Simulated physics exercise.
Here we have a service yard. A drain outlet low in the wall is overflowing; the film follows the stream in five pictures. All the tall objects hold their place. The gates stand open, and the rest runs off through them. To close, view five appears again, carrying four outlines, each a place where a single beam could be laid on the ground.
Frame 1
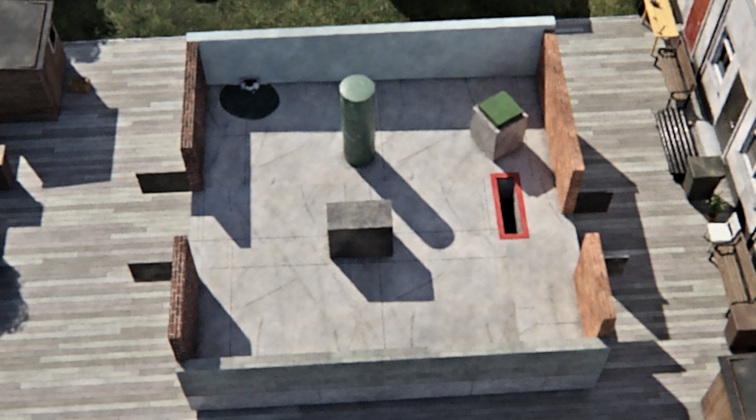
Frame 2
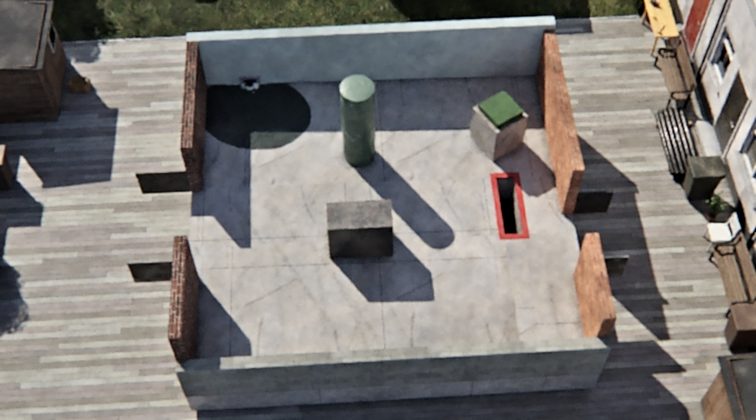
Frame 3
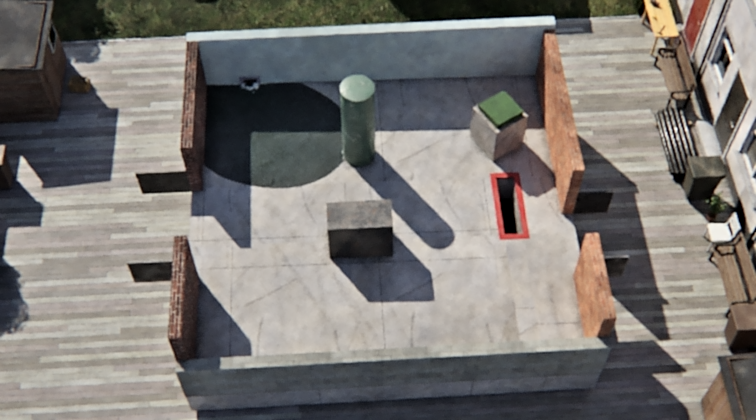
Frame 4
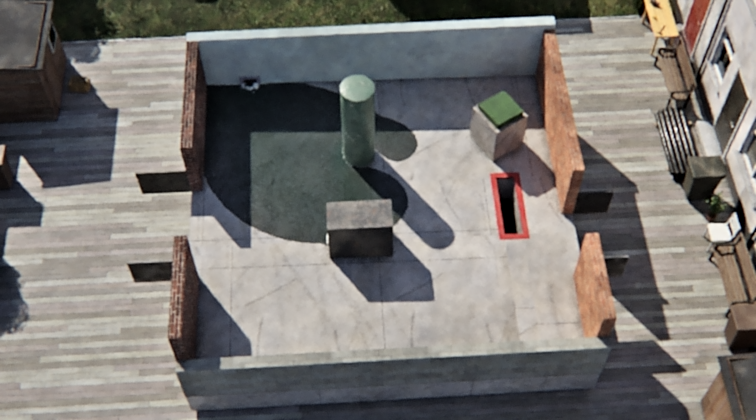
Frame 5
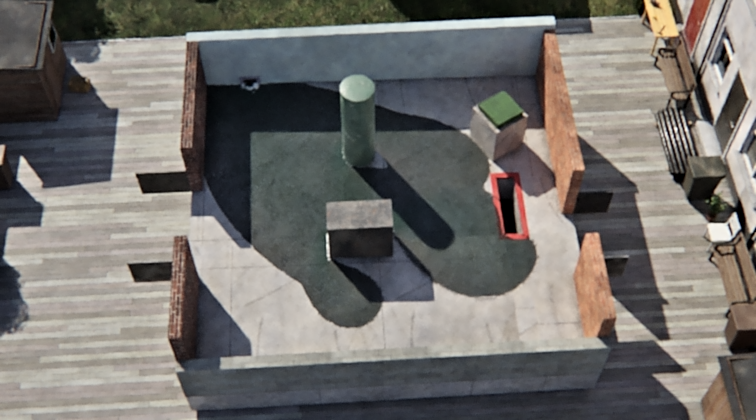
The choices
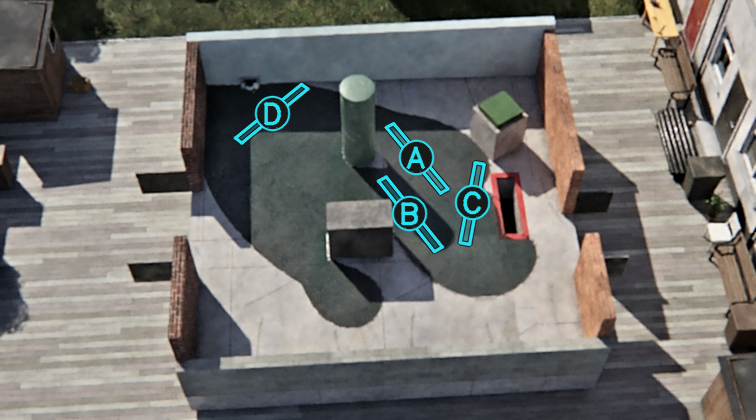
At first a small dark wet patch lies in the upper left corner of a walled, pale-floored yard. It spreads right and downward, passing around the green column and then the grey block, until it covers much of the floor and reaches the red-edged gully on the right.
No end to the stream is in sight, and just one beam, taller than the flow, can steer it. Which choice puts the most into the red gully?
A is best.
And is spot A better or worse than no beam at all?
It is worse.
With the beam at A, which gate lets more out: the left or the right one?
More leaves on the right.
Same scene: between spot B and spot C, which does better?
The answer is B.
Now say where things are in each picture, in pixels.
Outfall at (250, 81); red gully at (509, 205); open gate at (567, 244); open gate at (201, 232); front seen at (236, 114), 2 % of the ground wet; red gully still dry, in the first picture.
Front seen at (287, 140), 7 % of the ground wet; red gully still dry, in the second picture.
Front seen at (296, 185), 15 % of the ground wet; red gully still dry, in the third picture.
Front seen at (405, 209), 26 % of the ground wet; red gully still dry, in the fourth picture.
Front seen at (507, 290), 45 % of the ground wet; red gully taking water, in the fifth picture.
On the marked copy, A from (389, 125) to (444, 191); B from (382, 179) to (438, 249); C from (464, 243) to (479, 163); D from (238, 140) to (304, 86).
With A, about 30 % of the stream goes into the red gully, about 66 % out by the gates.
With B, about 19 % of the stream goes into the red gully, about 77 % out by the gates.
With C, about 14 % of the stream goes into the red gully, about 83 % out by the gates.
With D, about 16 % of the stream goes into the red gully, about 80 % out by the gates.
